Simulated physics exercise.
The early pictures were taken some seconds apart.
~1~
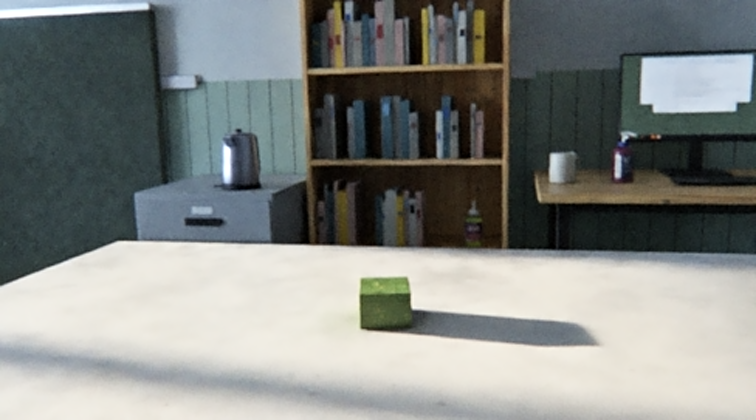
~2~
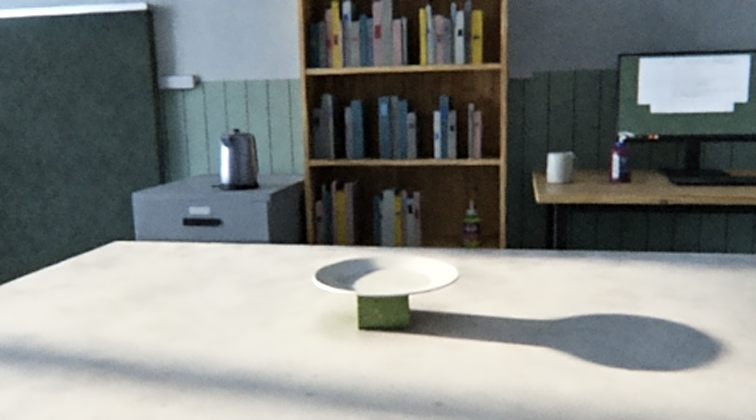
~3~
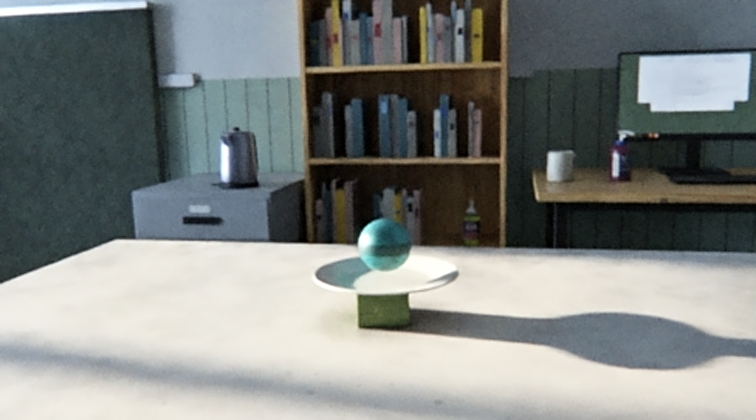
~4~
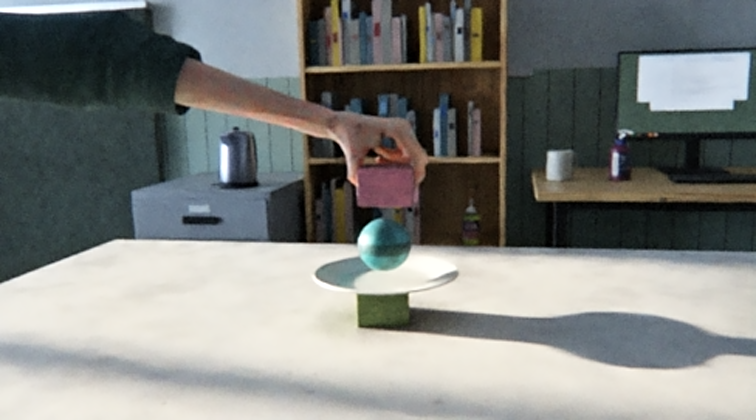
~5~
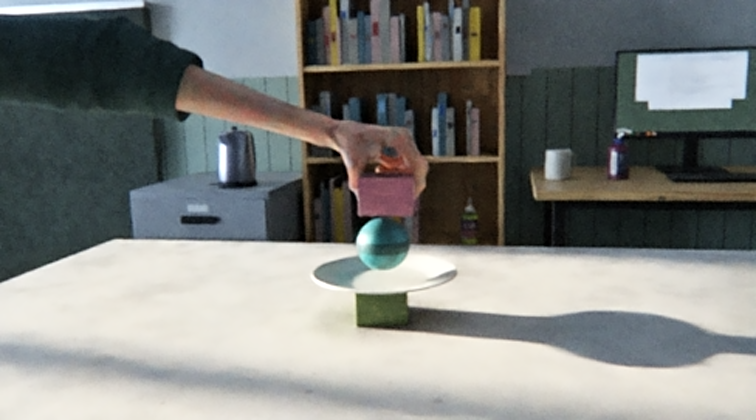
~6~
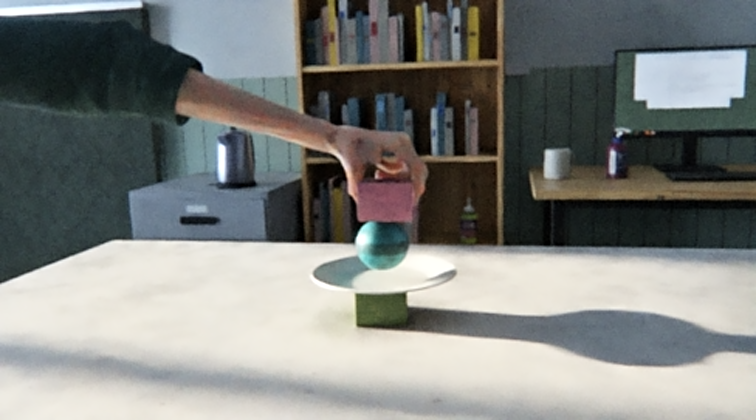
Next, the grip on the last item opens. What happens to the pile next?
The pile collapses.
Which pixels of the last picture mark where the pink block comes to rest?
I'd point to roughly (521, 304).
Then, 0.50 s past the last view, pink block now fallen.
Then, 0.60 s past the last view, things are still on the move.
Finally, fallen, pink block; the other 3 still in place. Final places as the last picture's camera would see them, pink block near (522, 304). The pile comes apart.
